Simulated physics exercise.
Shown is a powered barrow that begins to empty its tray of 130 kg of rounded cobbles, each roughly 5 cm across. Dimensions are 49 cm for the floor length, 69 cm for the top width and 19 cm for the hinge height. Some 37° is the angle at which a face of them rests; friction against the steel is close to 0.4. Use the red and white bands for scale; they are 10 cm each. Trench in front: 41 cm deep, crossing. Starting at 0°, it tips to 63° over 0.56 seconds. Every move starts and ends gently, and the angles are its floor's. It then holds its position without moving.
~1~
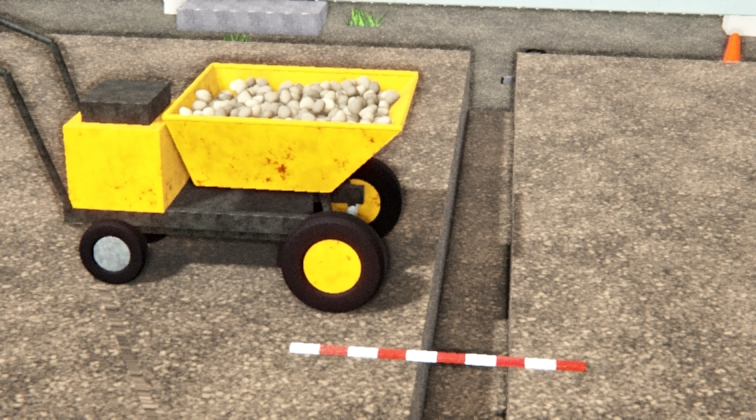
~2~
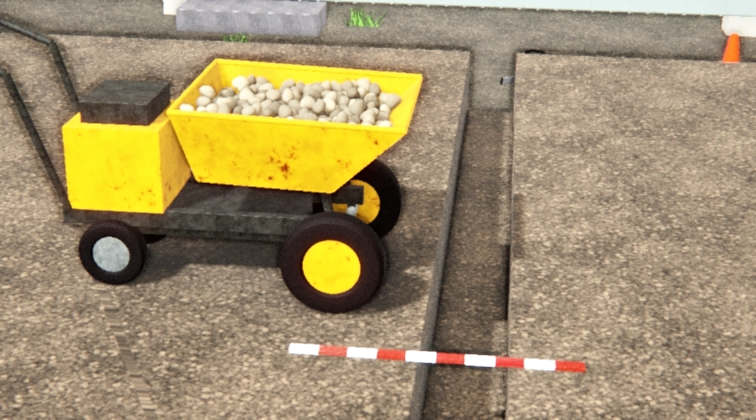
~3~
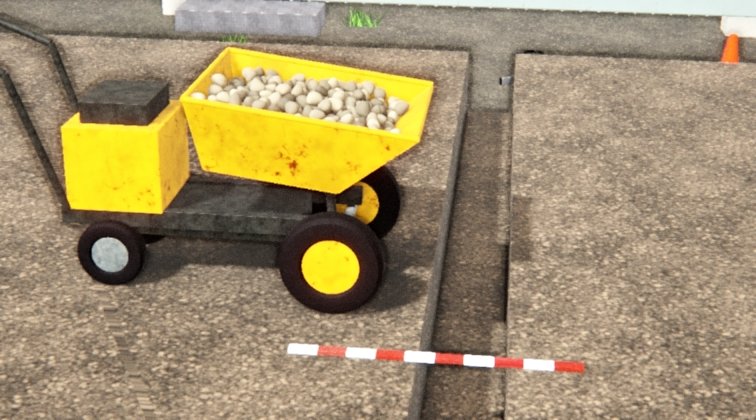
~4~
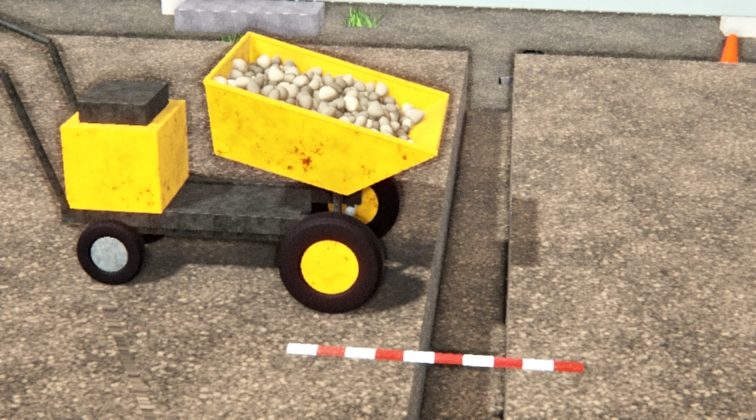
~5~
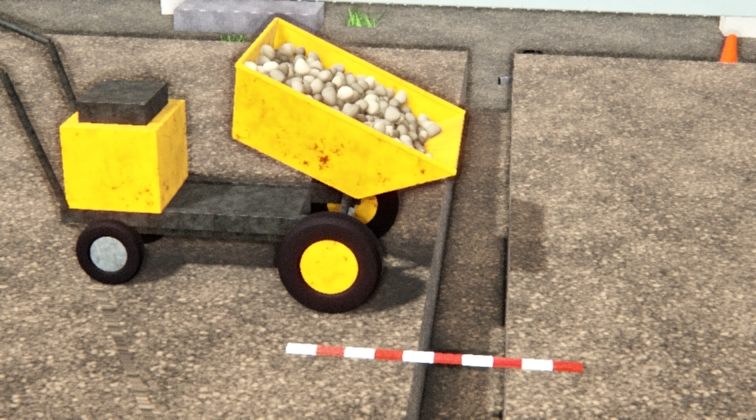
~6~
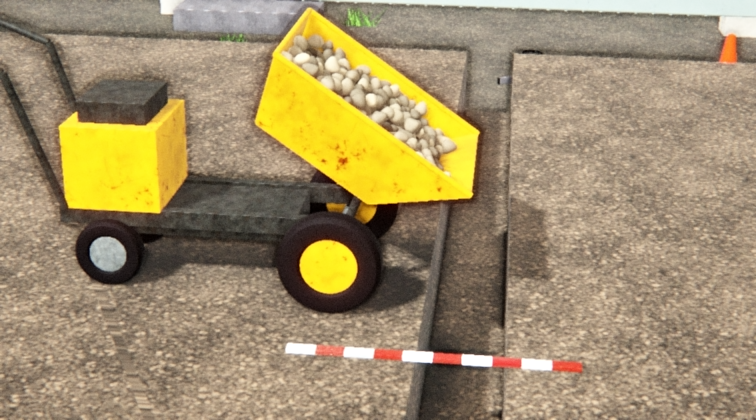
A yellow powered barrow stood beside a narrow trench, its tray full of rounded stones, then the tray's left end rose steadily, slanting it down toward the right while the stones stayed inside.
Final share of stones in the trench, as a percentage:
20 per cent.
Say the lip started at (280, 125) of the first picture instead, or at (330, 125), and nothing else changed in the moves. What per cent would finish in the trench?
Estimates: 85 % then 70 %.
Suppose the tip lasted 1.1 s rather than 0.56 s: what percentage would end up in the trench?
Something close to 35 per cent.
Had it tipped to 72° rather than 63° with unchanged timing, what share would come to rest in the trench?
Near 15 per cent then.
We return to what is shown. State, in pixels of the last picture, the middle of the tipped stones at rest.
Around (575, 285).
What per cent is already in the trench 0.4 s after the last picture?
0 per cent, give or take.
Then, 0.1 s after the last picture the floor is at 53°, 100 % in the tray; the foremost stones are at (472, 206).
Then, 0.4 s after the last picture the floor is at 63°, 79 % in the tray, 2 % in the trench, 19 % past the trench; the foremost stones are at (568, 282).
Then, 0.7 s after the last picture the floor is at 63°, 23 % in the tray, 1 % in the trench, 76 % past the trench; the foremost stones are past the picture's edge.
Then, 2.7 s after the last picture the floor is at 63°, 0 % in the tray, 20 % in the trench, 80 % past the trench; the foremost stones are past the picture's edge.
